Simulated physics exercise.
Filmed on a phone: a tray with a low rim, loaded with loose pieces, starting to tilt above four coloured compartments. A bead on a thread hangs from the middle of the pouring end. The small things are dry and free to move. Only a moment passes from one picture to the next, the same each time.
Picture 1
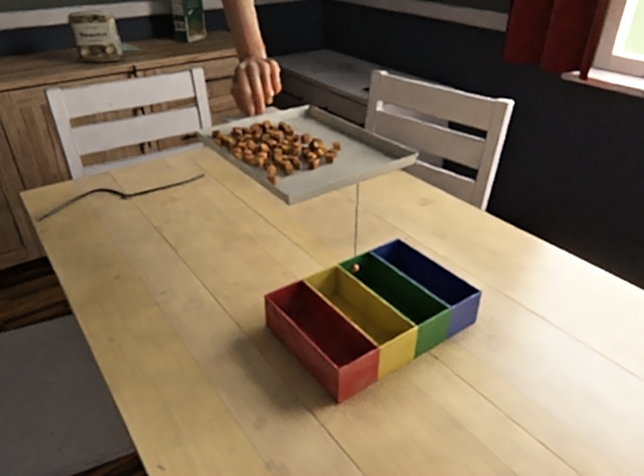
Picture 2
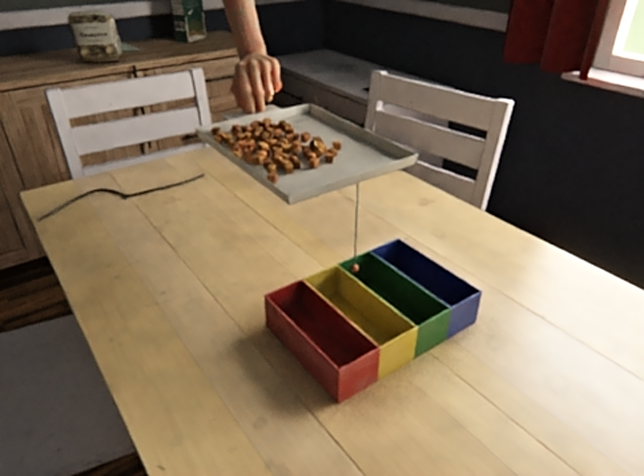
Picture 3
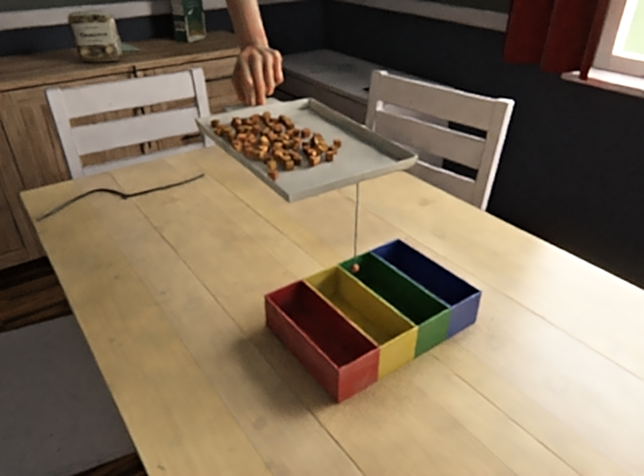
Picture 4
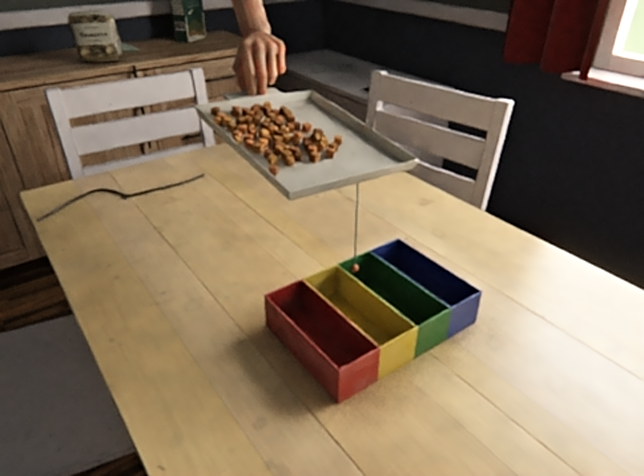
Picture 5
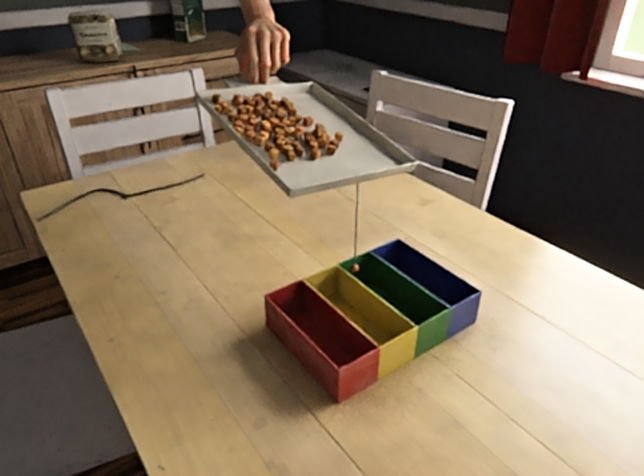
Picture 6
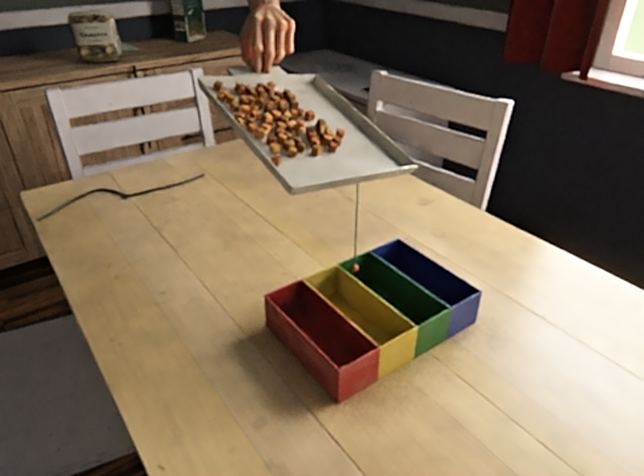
A hand at the far end of a pale, low-rimmed tray of brown cubes raises that end steadily, tilting the tray toward the viewer and slightly to the right, in a dining room seen from above a light wooden table. Below sits an open box with red, yellow, green and blue compartments from left to right, near a thread with a bead. The cubes stay heaped on the tray, and the camera remains still.
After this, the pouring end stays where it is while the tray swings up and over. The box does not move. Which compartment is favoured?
Fullest: The blue cell.
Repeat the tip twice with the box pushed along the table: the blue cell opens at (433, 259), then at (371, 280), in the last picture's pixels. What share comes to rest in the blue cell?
In turn 40 and 30 in a hundred.
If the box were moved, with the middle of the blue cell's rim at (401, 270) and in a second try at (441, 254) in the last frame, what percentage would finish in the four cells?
The first gives 60 %, the second 100 %.
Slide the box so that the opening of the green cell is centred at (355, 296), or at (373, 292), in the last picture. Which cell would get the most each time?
One: The blue one. Two: The blue cell.
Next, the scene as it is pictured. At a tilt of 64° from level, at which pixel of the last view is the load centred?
Roughly at (378, 155).
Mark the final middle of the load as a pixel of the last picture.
Around (406, 290).
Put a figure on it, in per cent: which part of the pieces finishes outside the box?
Some 10 per cent.
Just after the last frame, tray tipped steeply; the larger part on the tray; just a few in the green cell; just a few in the blue cell; about a tenth falling or outside the box.
A moment on, tray tipped past a quarter turn; roughly a third on the tray; about a tenth in the green cell; about a tenth in the blue cell; roughly half falling or outside the box.
Further on, tray tipped past a quarter turn; roughly half in the blue cell; roughly a third in the green cell; just a few in the yellow cell; about a tenth falling or outside the box.
When it is over, tray tipped past a quarter turn; roughly half in the blue cell; roughly a third in the green cell; just a few in the yellow cell; not one in the red cell; about a tenth outside the box.
